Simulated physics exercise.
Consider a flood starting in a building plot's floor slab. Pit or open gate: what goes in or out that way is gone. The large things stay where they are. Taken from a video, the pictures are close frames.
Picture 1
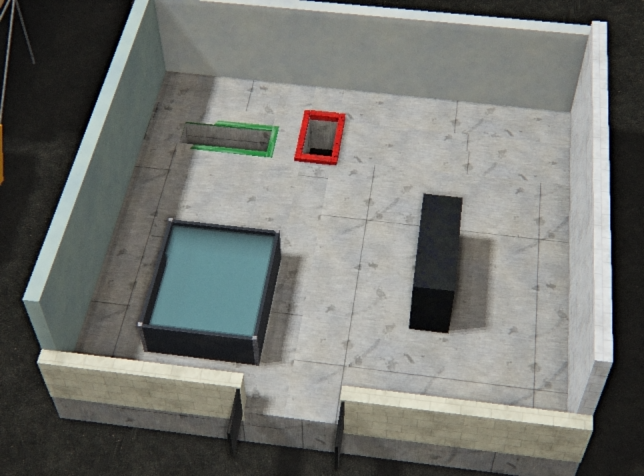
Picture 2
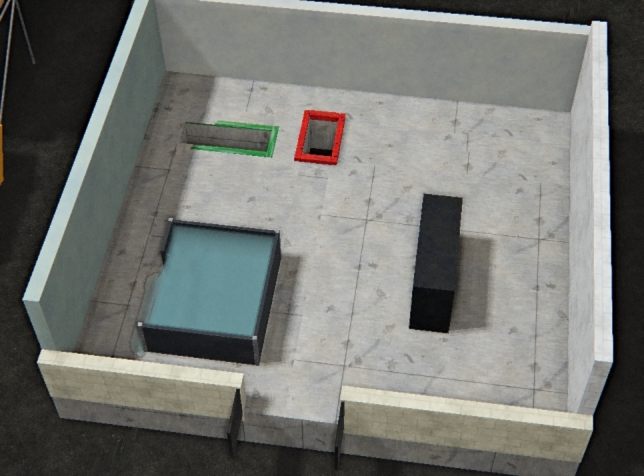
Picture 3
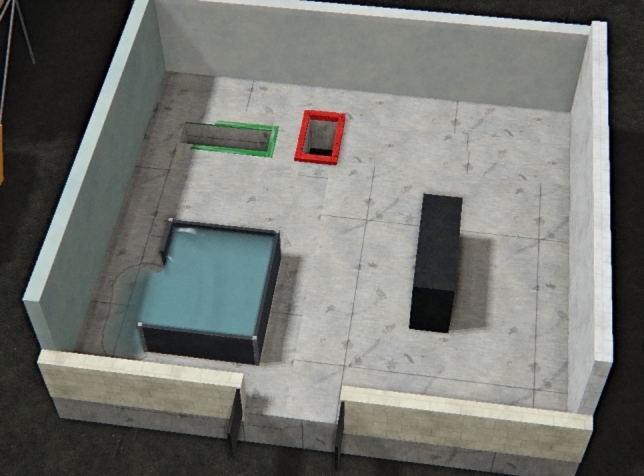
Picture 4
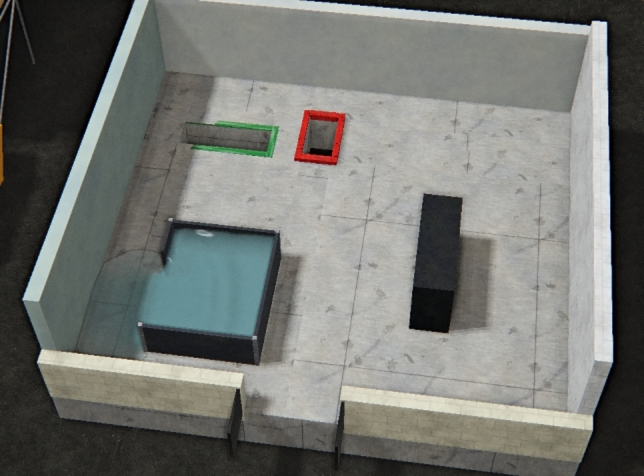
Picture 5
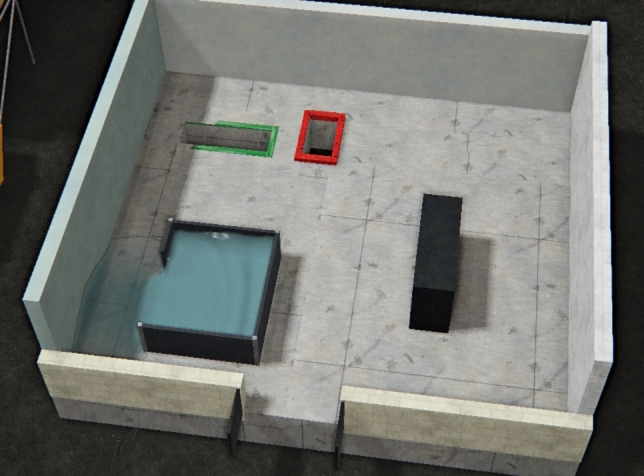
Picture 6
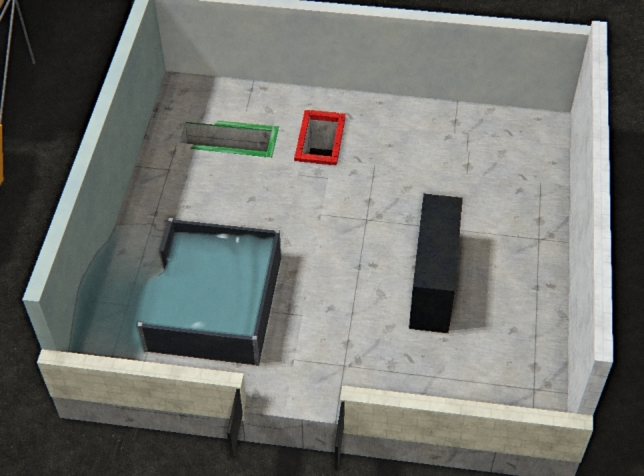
Teal water pouring from the left side of a dark-walled tank, spreading across the pale tiled floor to the left wall.
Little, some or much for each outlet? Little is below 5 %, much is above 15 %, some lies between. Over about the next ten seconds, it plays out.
The gate gets some. The red pit gets little. The green pit gets much.
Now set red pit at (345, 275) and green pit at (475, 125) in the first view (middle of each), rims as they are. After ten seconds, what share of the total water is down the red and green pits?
Percentages by pit: Red at 0, green at 8.
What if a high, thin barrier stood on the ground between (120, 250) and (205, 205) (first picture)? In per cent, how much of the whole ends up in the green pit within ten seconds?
Roughly 6 per cent ends up in the green pit.
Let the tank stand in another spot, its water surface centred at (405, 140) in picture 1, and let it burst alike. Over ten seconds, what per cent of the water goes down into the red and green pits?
The red pit gets roughly 14 per cent and the green pit roughly 10 per cent.
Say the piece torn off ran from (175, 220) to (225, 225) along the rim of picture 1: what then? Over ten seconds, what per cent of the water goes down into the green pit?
Near 45 per cent for green.
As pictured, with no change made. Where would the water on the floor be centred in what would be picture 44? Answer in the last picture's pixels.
Point: (248, 281).
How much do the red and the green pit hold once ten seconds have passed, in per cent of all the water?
0 in a hundred, then 26 in a hundred.
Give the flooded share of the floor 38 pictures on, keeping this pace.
My best guess is some 55 %.
A moment on, water covers 10 % of the floor; the gate 0 %, the red pit 0 %, the green pit 0 %.
Next, water covers 20 % of the floor; the gate 0 %, the red pit 0 %, the green pit 1 %.
Then, water covers 40 % of the floor; the gate 2 %, the red pit 0 %, the green pit 7 %.
Later, water covers 55 % of the floor; the gate 5 %, the red pit 0 %, the green pit 17 %.
In the end, water covers 75 % of the floor; the gate 8 %, the red pit 0 %, the green pit 25 %.
